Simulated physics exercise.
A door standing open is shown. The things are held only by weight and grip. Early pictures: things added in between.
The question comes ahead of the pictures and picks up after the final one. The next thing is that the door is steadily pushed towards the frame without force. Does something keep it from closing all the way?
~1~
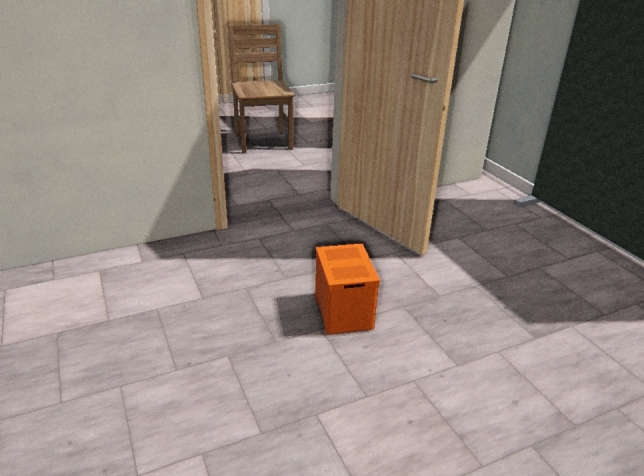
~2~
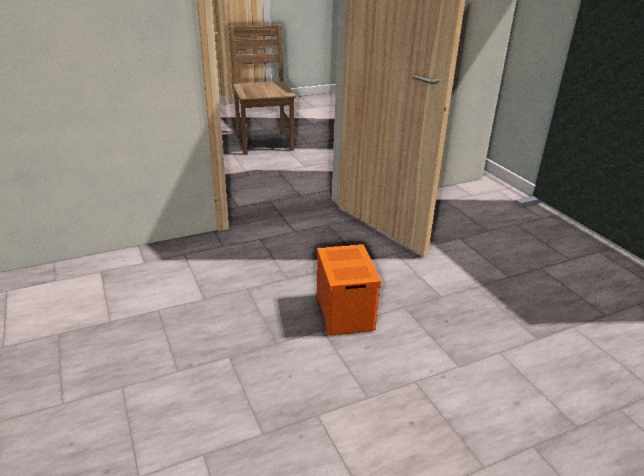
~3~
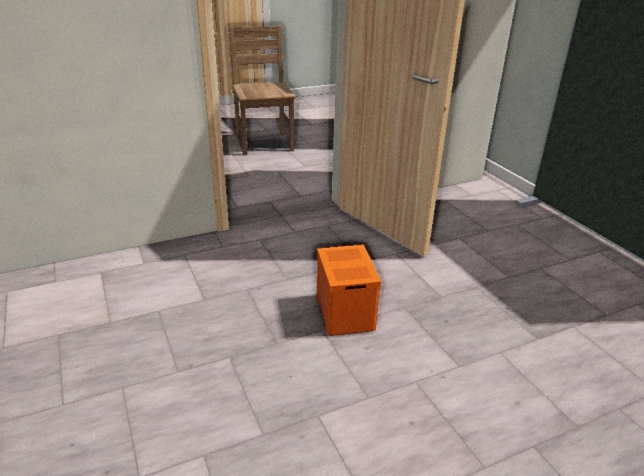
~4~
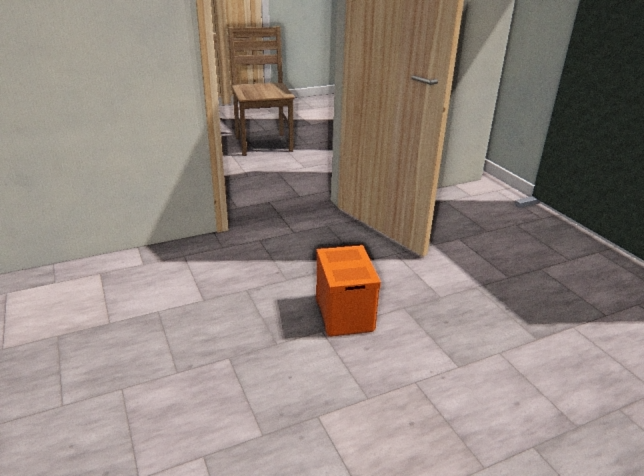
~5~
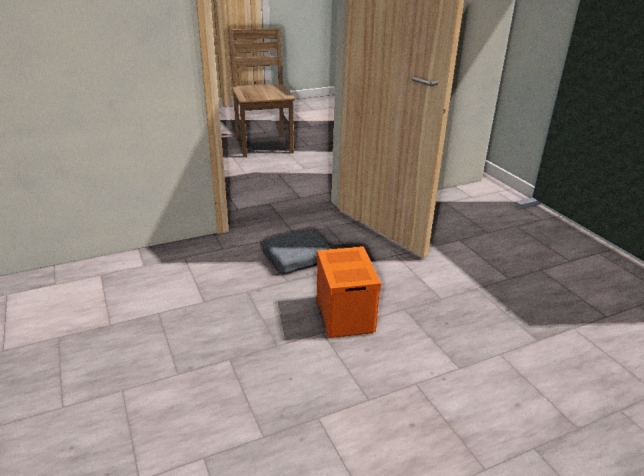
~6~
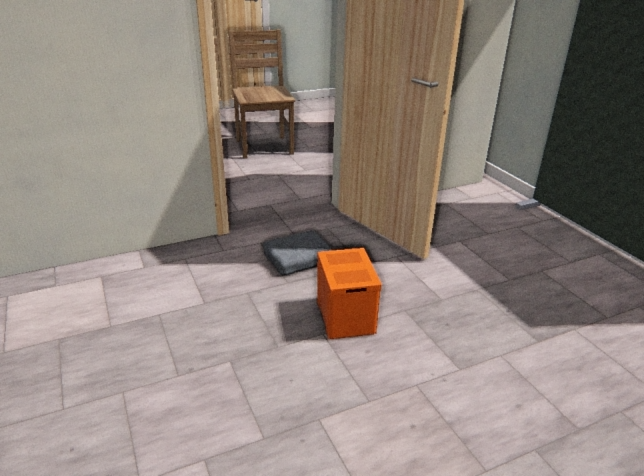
The door never meets its frame.
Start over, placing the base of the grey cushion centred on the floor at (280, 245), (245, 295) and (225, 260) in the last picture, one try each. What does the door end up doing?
Try 1: Door stays partly open. Try 2: Door ends up flush. Try 3: Door ends up flush.
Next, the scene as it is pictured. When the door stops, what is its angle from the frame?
It comes to about 20°.
Then, 0.80 s on from there, door 67° open.
Then, 1.10 s on from there, door 45° open; grey cushion shifted a little near (264, 248).
Then, 1.30 s on from there, door 30° open; grey cushion shifted about its own width near (240, 244).
In the end, door 21° open; moved from the start, grey cushion; orange tote unmoved. At the end, from the last picture's camera, grey cushion near (220, 242).
